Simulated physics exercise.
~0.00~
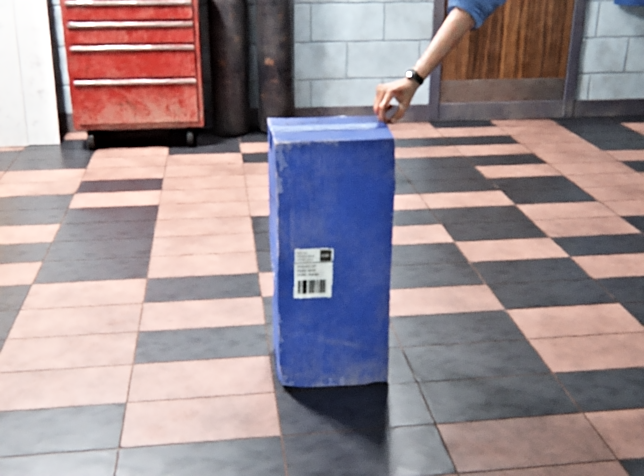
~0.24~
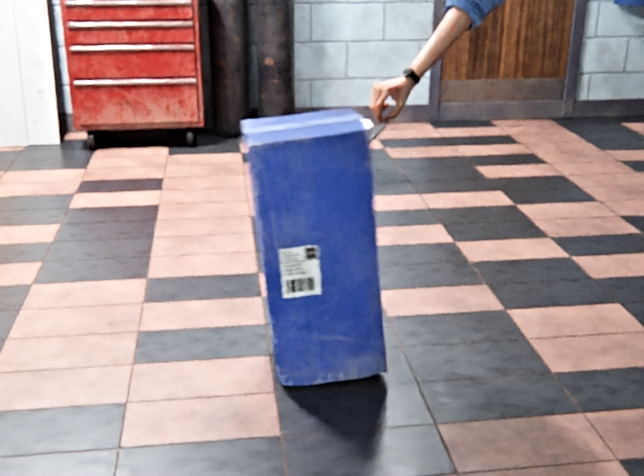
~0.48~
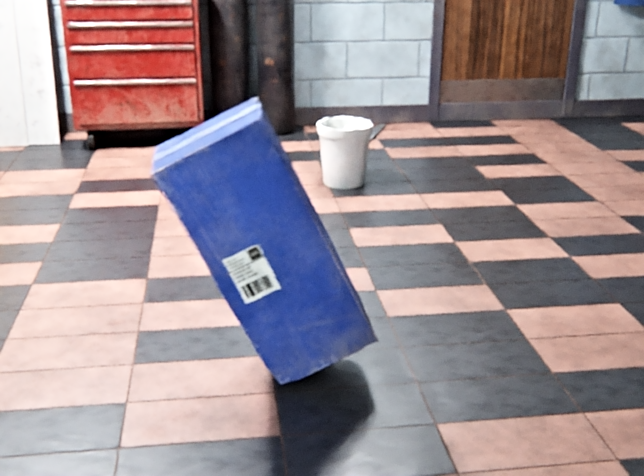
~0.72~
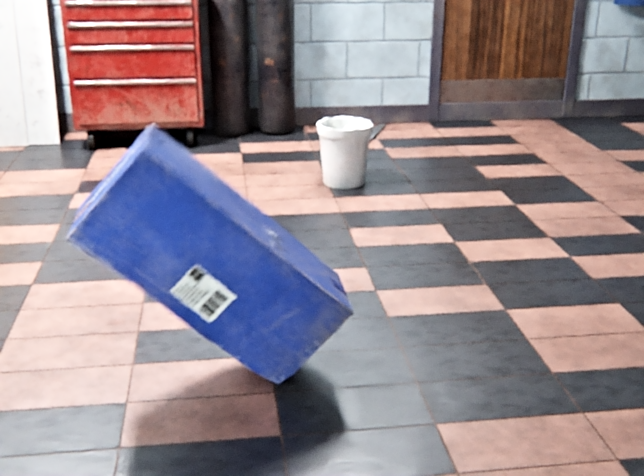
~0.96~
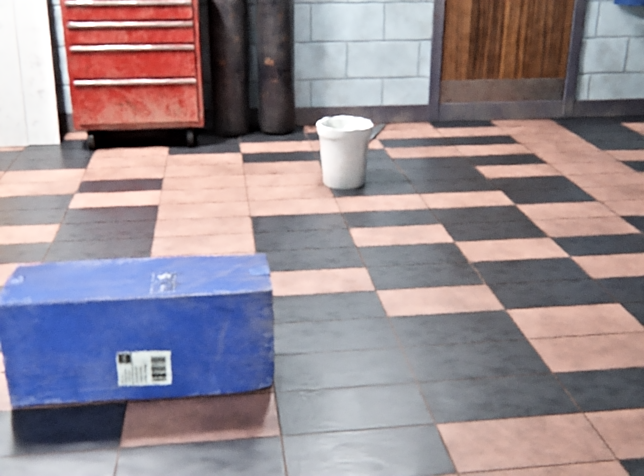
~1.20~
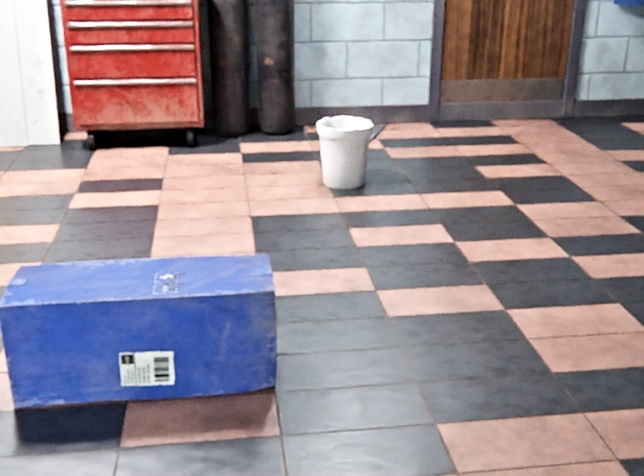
The clip opens on a tall blue parcel with a white label standing upright on a pink and dark grey tiled floor, a hand touching its top edge from the upper right. The parcel begins to tip left as the hand lets go and draws back. With the hand out of view, a white bucket is visible behind, near a red tool chest and a wooden door. The parcel leans further and further left, balanced on its lower edge, and does not recover. It topples onto its side at the lower left and lies there still.
